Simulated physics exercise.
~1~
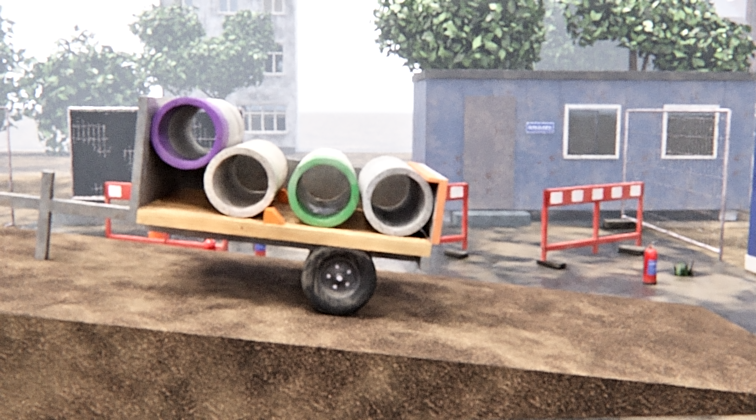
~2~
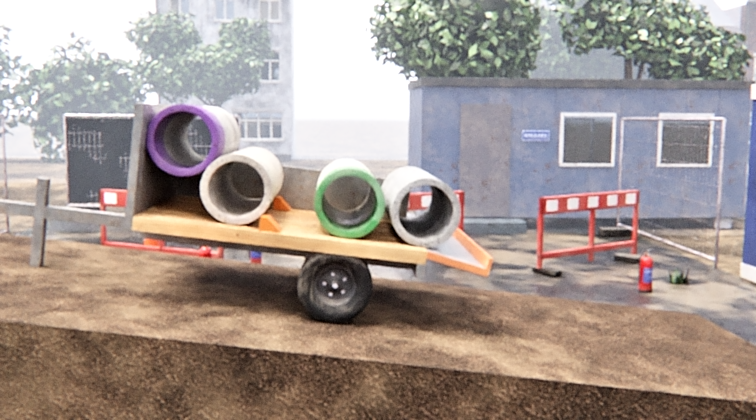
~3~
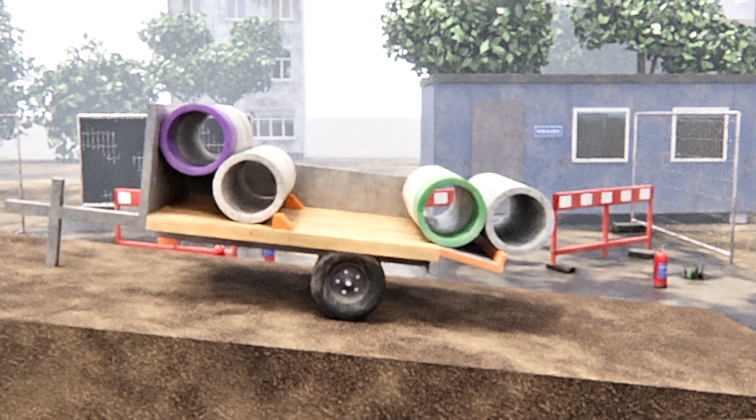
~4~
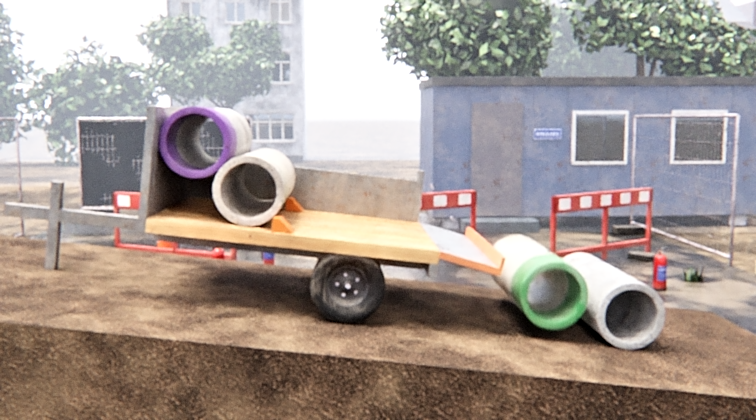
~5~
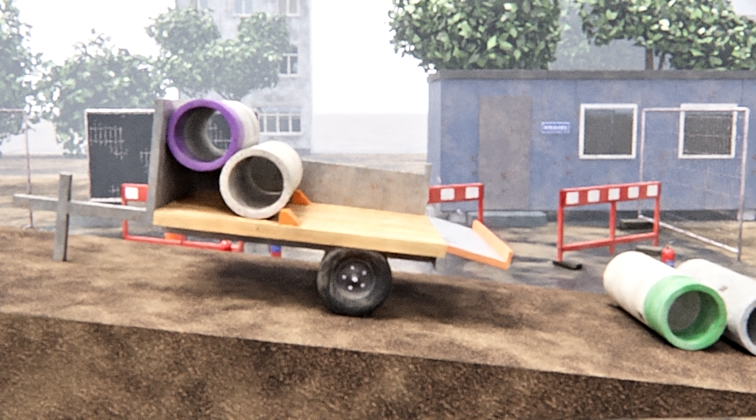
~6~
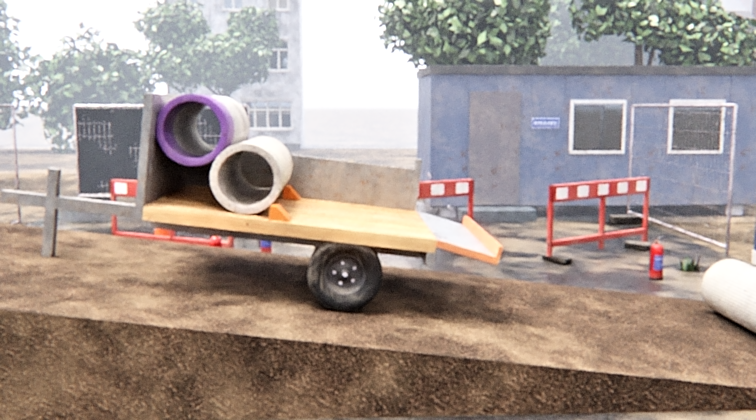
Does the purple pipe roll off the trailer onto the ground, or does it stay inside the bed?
The purple pipe stays inside the bed, resting up against another pipe, while the green one rolls off onto the ground.
On a dirt slope, a trailer's tailgate drops and two pipes roll off while two stay.
